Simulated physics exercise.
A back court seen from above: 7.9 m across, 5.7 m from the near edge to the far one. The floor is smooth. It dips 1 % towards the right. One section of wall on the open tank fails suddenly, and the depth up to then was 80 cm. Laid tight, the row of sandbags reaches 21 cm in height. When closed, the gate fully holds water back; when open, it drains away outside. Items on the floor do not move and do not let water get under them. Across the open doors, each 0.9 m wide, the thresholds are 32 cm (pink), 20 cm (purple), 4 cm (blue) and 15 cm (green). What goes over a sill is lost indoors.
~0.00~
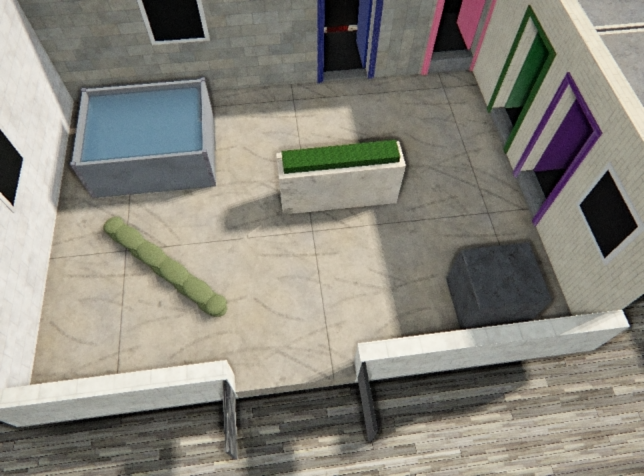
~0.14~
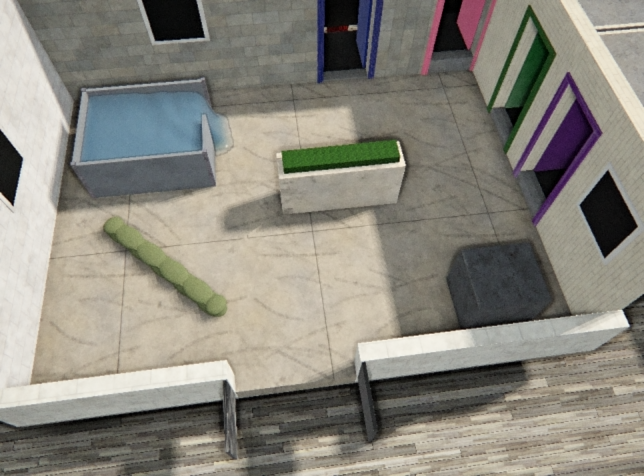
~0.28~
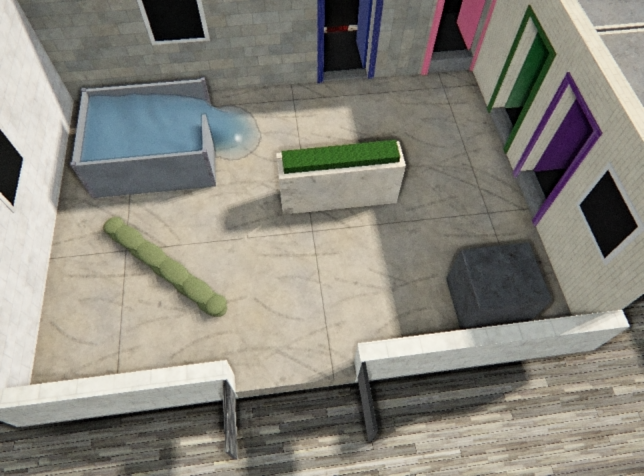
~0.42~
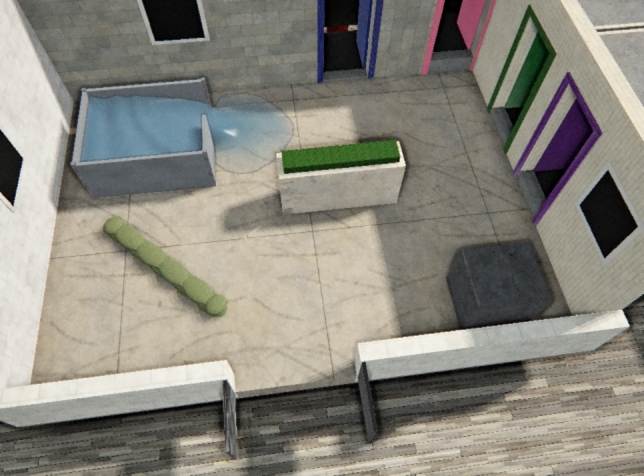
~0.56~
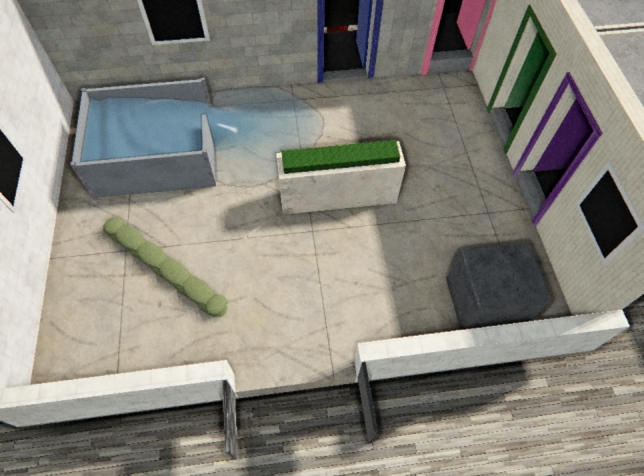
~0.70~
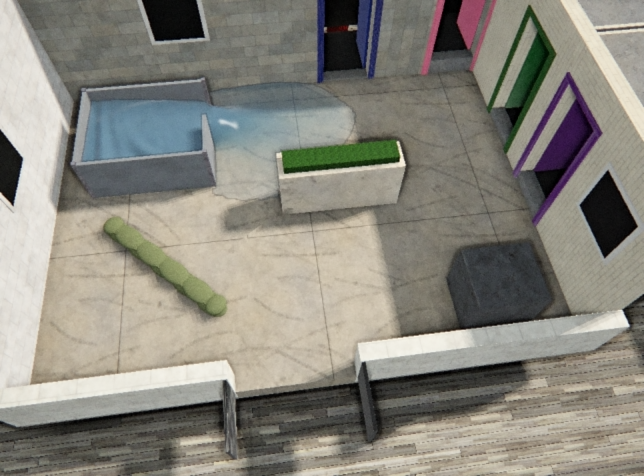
Water poured out through the right side of the open tank in the back left corner and spread in a thin sheet across the courtyard floor, reaching behind the planter-like block with the green top.
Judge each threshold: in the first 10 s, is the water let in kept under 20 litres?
Outcome: Pink door: The inflow ends up lower than the cap; purple door: The inflow ends up lower than the cap; blue door: The inflow ends up higher than the cap; green door: The inflow ends up higher than the cap.
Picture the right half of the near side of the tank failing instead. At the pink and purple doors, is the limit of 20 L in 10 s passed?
Well, against that limit, at pink it's within bounds, and at purple it's within bounds.
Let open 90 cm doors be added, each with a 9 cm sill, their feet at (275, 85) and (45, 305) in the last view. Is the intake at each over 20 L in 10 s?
Result in order - more than that, then not enough.
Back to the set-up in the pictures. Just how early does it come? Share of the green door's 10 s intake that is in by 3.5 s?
Roughly 60 percent is in by then.
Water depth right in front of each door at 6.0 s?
You'd get pink at 16 cm, purple at 12 cm, blue at 5 cm, and green at 16 cm.
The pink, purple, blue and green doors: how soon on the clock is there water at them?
Doors: Pink 1.4 s / purple 2.2 s / blue 0.9 s / green 1.6 s.
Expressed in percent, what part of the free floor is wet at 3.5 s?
Around 40 per cent.
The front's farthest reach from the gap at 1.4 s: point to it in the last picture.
Somewhere near pixel (454, 86).
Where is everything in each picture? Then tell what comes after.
Still water, 80 cm deep, in the open tank at (143, 123), in the first picture.
Water pours out at (208, 123) and has run 0.5 m, to (223, 151); typically 10 cm deep outside, 80 cm at the open tank's back, in the second picture.
Water pours out at (208, 123) and has run 0.8 m, to (255, 140); typically 12 cm deep outside, 80 cm at the open tank's back, in the third picture.
Water pours out at (209, 124) and has run 1.4 m, to (285, 118); typically 8 cm deep outside, 78 cm at the open tank's back, in the fourth picture.
Water pours out at (208, 124) and has run 2.0 m, to (317, 116); typically 5 cm deep outside, 71 cm at the open tank's back, in the fifth picture.
The front is at (347, 111), 2.6 m from the gap at (208, 124); 5.2 m2 of floor is under water; 67 cm left at the back of the open tank, in the sixth picture.
After 1.4 s water covers 25 % of the floor and is deepest (40 cm) near (218, 126); pink door not reached, purple door not reached, blue door 12 cm at the sill, 4 L in, green door not reached.
After 2.2 s water covers 35 % of the floor and is deepest (41 cm) near (474, 91); pink door 17 cm at the sill, 0 L in, purple door 5 cm at the sill, 0 L in, blue door 11 cm at the sill, 23 L in, green door 23 cm at the sill, 0 L in.
After 3.5 s water covers 40 % of the floor and is deepest (27 cm) near (482, 111); pink door 25 cm at the sill, 2 L in, purple door 14 cm at the sill, 0 L in, blue door 8 cm at the sill, 43 L in, green door 27 cm at the sill, 62 L in.
After 6.0 s water covers 60 % of the floor and is deepest (24 cm) near (548, 278); pink door 16 cm at the sill, 2 L in, purple door 12 cm at the sill, 0 L in, blue door 5 cm at the sill, 57 L in, green door 16 cm at the sill, 100 L in.
After 10.0 s water covers 80 % of the floor and is deepest (14 cm) near (495, 171); pink door 9 cm at the sill, 2 L in, purple door 13 cm at the sill, 0 L in, blue door 6 cm at the sill, 74 L in, green door 10 cm at the sill, 102 L in.
